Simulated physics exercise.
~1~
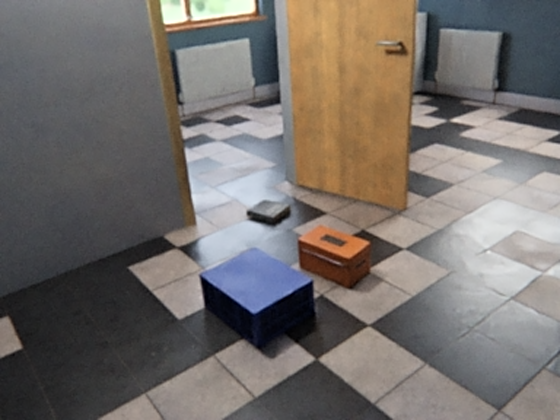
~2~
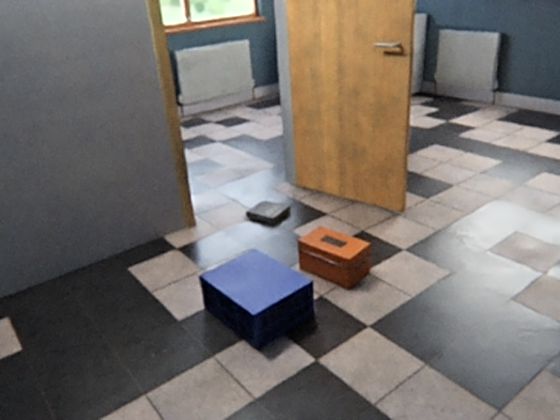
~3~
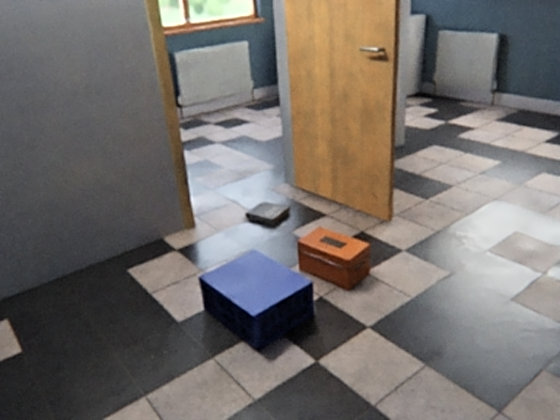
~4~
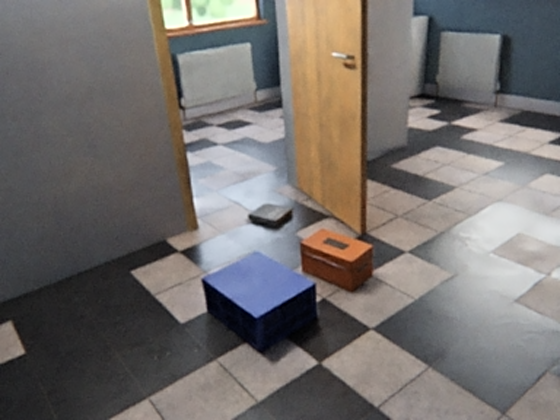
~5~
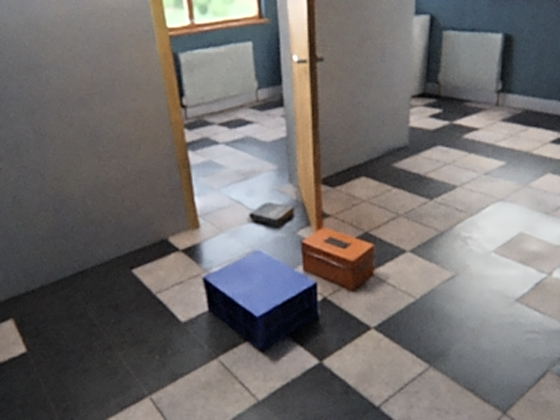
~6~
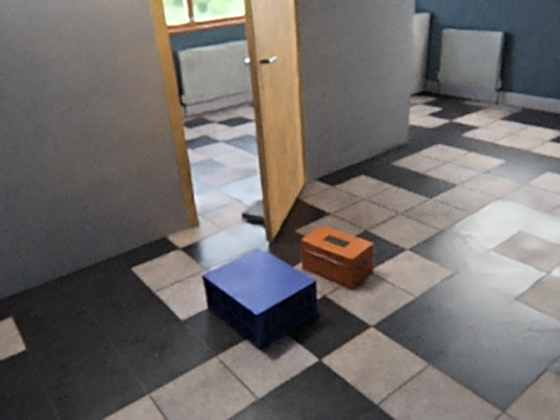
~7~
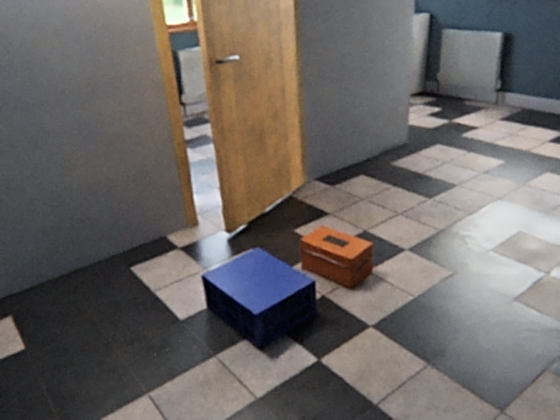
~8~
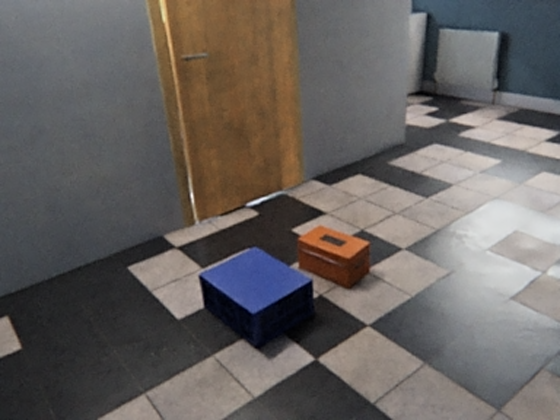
A wooden door stands wide open in a grey partition wall, seen from a slightly swaying, raised viewpoint over a floor of black and pale tiles. A blue crate sits in the foreground with an orange toolbox just to its right, while a small grey book lies on the floor behind them, near the door. The door swings leftward toward its frame, steadily narrowing the view of the window and radiator beyond. Its lower edge reaches the book, which shifts left and disappears behind it. The door ends almost shut, with the crate and toolbox still in place.
